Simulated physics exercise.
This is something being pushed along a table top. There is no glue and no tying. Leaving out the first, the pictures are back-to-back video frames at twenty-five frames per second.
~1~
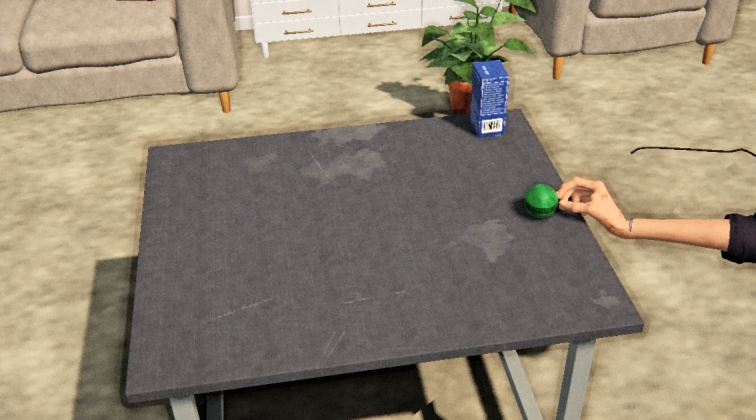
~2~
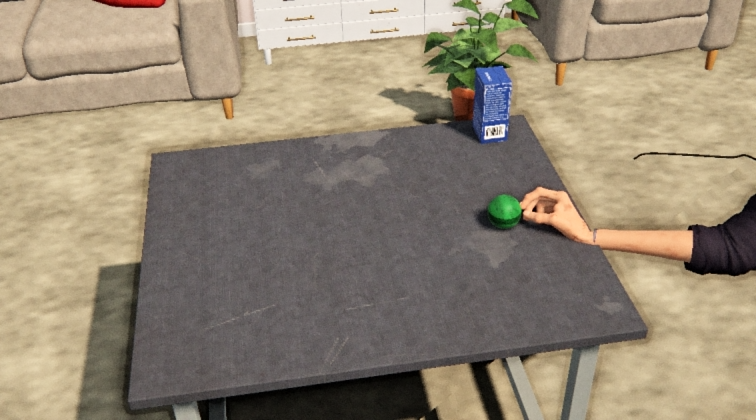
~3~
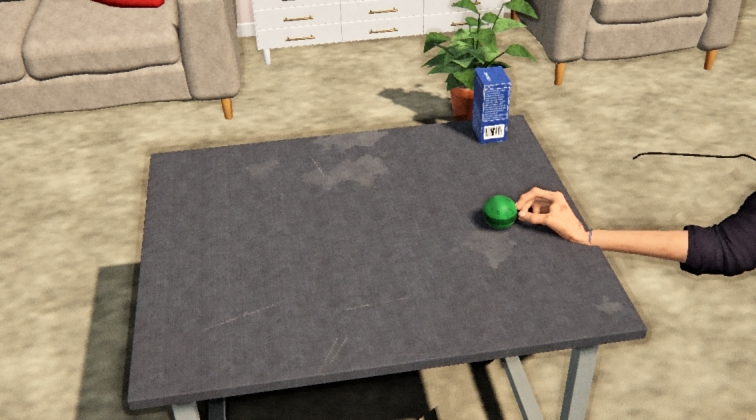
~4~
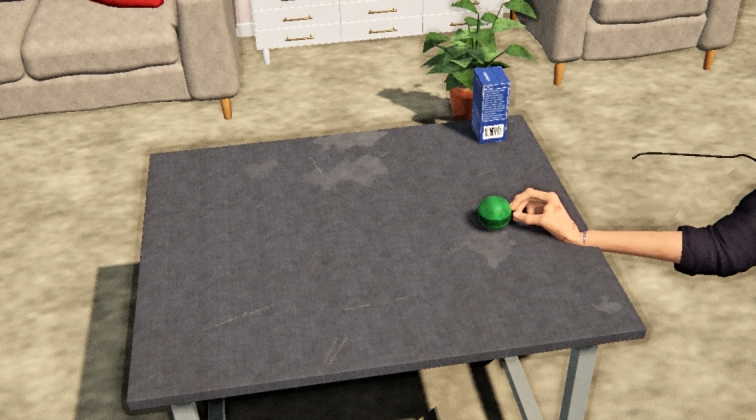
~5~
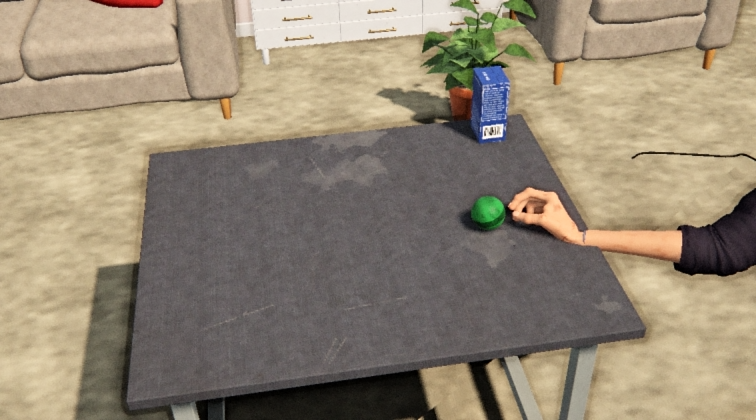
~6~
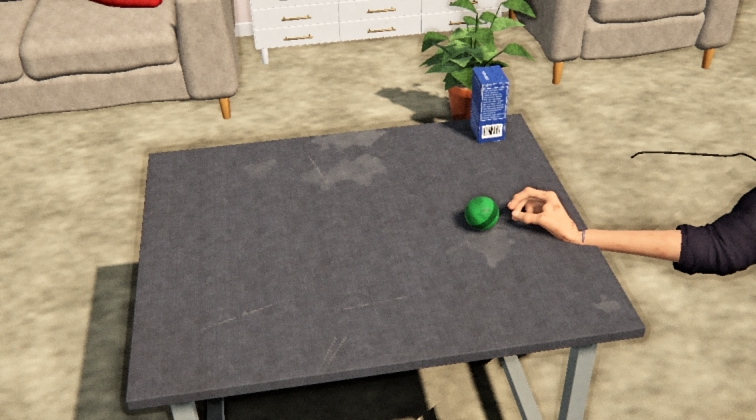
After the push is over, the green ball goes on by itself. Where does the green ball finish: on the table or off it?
On the table.
Then, 0.20 s later than the last frame, green ball moved about its own width near (457, 217).
Then, 0.40 s later than the last frame, green ball moved well along near (438, 219).
Then, 0.70 s later than the last frame, green ball moved well along near (418, 221).
When it is over, moved from the start, green ball. End places, in pixels of the last picture, green ball near (411, 222).
